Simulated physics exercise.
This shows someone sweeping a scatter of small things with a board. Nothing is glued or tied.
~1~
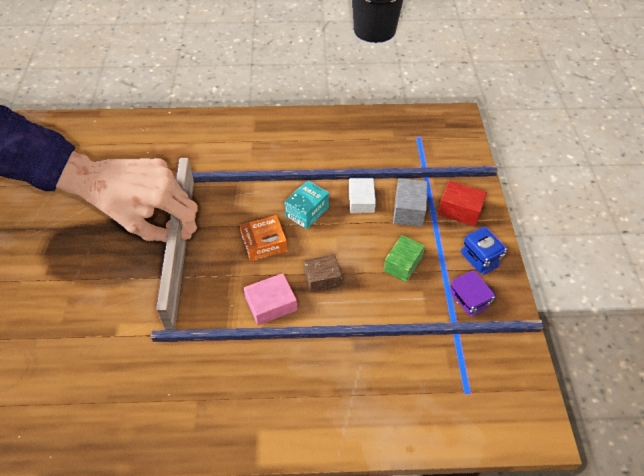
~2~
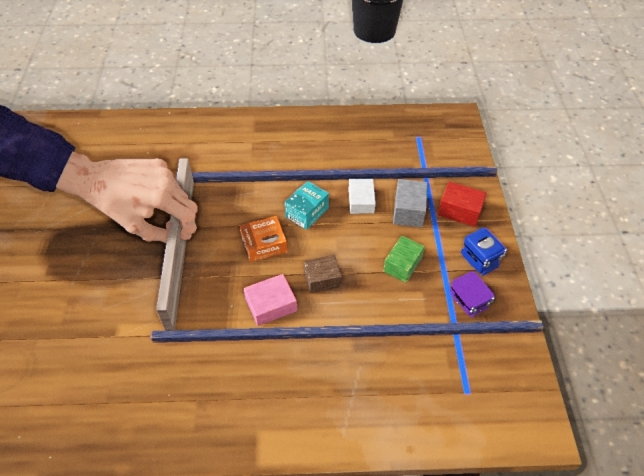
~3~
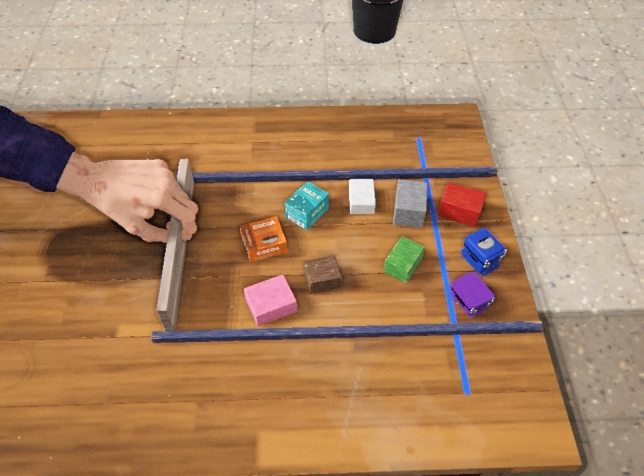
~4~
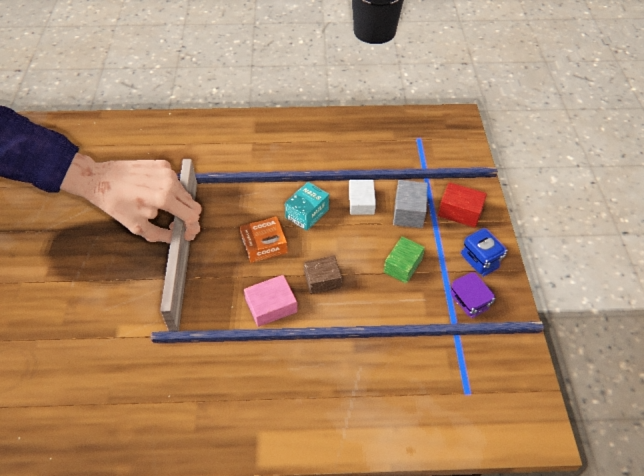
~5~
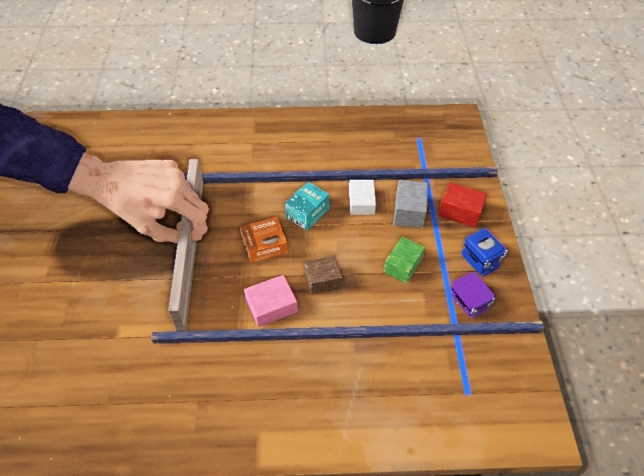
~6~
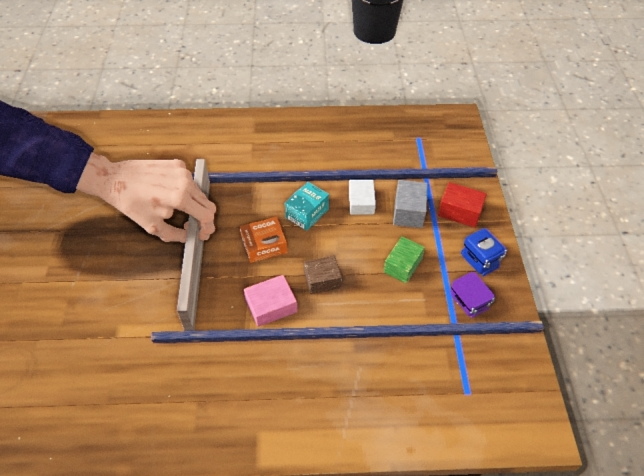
A hand held a grey board upright at the left of a wooden table and slid it slightly right, toward a scatter of colourful blocks and small boxes that stayed where they were.
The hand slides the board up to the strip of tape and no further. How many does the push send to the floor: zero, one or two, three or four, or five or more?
Here the number that fall off is one or two.
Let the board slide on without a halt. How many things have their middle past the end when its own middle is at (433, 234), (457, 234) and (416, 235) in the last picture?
In that order 1, 2 and 0.
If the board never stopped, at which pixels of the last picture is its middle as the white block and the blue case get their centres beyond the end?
Its middle is around (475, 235) and around (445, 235).
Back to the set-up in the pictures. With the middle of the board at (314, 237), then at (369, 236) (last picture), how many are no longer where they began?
The counts are 4 and 8.
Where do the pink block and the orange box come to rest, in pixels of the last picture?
The pink block stops around (474, 304); the orange box around (459, 238).
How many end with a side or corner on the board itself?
The number is 4.
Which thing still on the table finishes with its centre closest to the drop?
The blue case ends nearest.
Soon after, none off yet; blue case at rest near (483, 252); red block at rest near (462, 205); purple case at rest near (471, 296).
Then, none off yet; blue case at rest near (483, 252); red block moving near (467, 205); purple case at rest near (471, 296).
At rest, the number that fall off is one or two; fallen, red block.
